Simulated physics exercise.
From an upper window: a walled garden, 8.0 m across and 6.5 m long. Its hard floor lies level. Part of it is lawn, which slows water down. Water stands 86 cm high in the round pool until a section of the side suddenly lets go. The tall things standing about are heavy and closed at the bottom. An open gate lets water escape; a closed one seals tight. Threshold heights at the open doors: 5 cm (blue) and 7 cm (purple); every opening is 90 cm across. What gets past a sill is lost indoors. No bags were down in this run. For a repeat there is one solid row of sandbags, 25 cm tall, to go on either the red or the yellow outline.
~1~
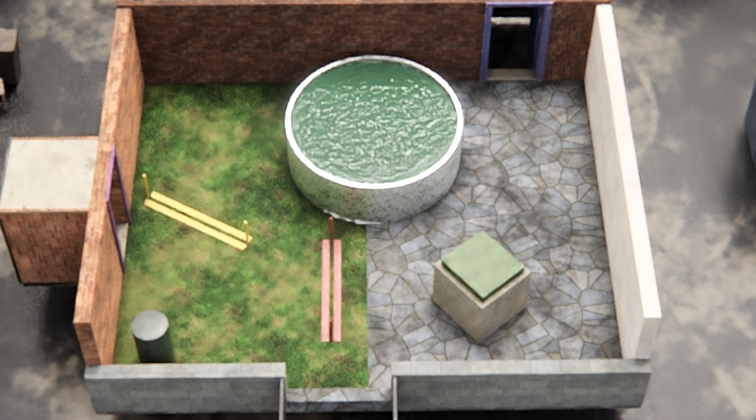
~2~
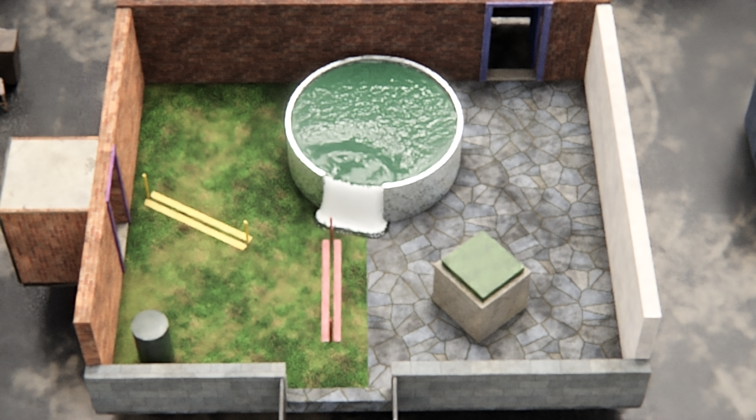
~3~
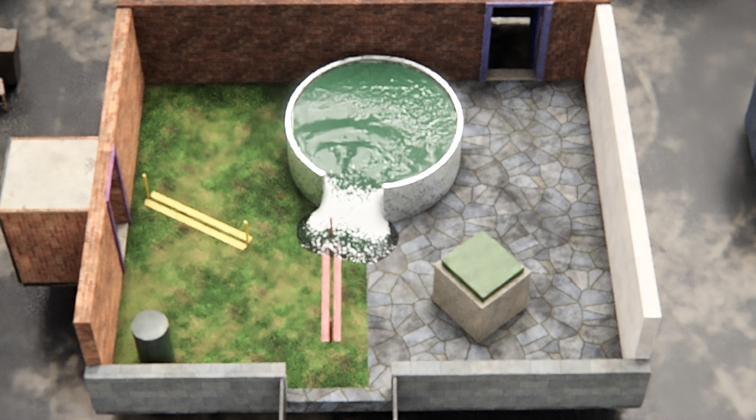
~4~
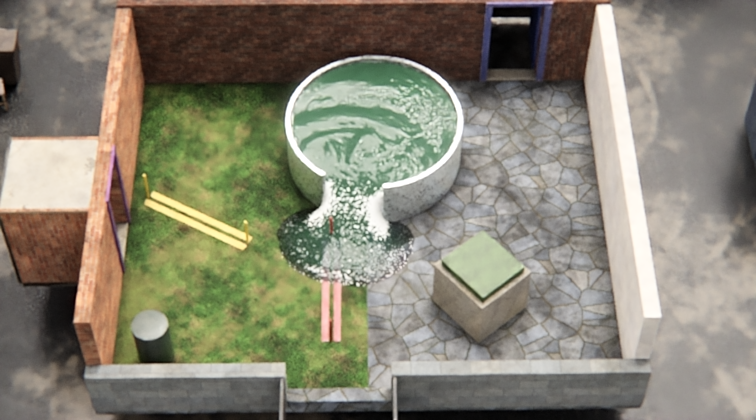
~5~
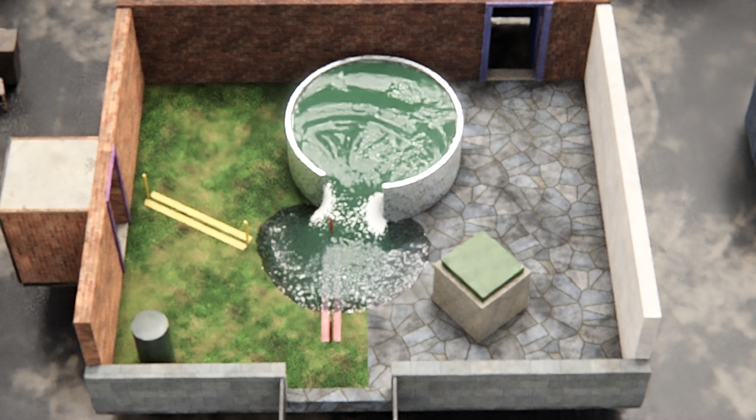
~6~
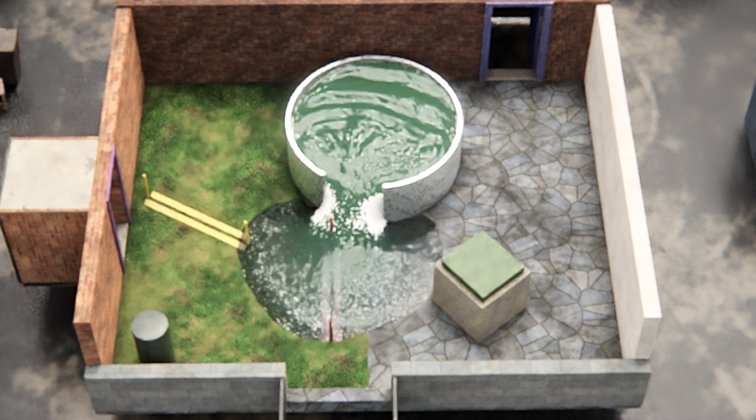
In a walled garden of lawn and paving, a round pool of green water stands still, then pours through a gap in its front, spreading in a widening fan over grass and stone and across the red outline.
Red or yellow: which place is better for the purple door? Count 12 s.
Choose red.
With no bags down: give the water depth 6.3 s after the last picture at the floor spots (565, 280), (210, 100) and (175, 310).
In that order: 5, 2 and 12 cm.
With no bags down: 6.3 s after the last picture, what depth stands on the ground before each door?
In cm: Blue 0, purple 10.
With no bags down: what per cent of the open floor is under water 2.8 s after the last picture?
About 55 per cent.
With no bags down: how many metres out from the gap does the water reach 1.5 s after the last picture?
Roughly 4.8 m.
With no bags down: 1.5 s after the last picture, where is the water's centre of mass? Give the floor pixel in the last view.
At about (356, 204).
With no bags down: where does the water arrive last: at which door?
The blue one.
Then, 0.7 s after the last picture water covers 30 % of the floor and is deepest (49 cm) near (344, 221) in the run without bags; in at the purple door, 0 L with no bags, 0 L with the row on red, 0 L on yellow.
Then, 1.5 s after the last picture water covers 40 % of the floor and is deepest (40 cm) near (344, 221) in the run without bags; in at the purple door, 0 L with no bags, 0 L with the row on red, 0 L on yellow.
Then, 2.8 s after the last picture water covers 55 % of the floor and is deepest (33 cm) near (344, 221) in the run without bags; in at the purple door, 0 L with no bags, 5 L with the row on red, 0 L on yellow.
Then, 6.3 s after the last picture water covers 85 % of the floor and is deepest (20 cm) near (344, 221) in the run without bags; in at the purple door, 25 L with no bags, 29 L with the row on red, 74 L on yellow.
Then, 11.3 s after the last picture water covers 100 % of the floor and is deepest (14 cm) near (334, 95) in the run without bags; in at the purple door, 42 L with no bags, 44 L with the row on red, 157 L on yellow.
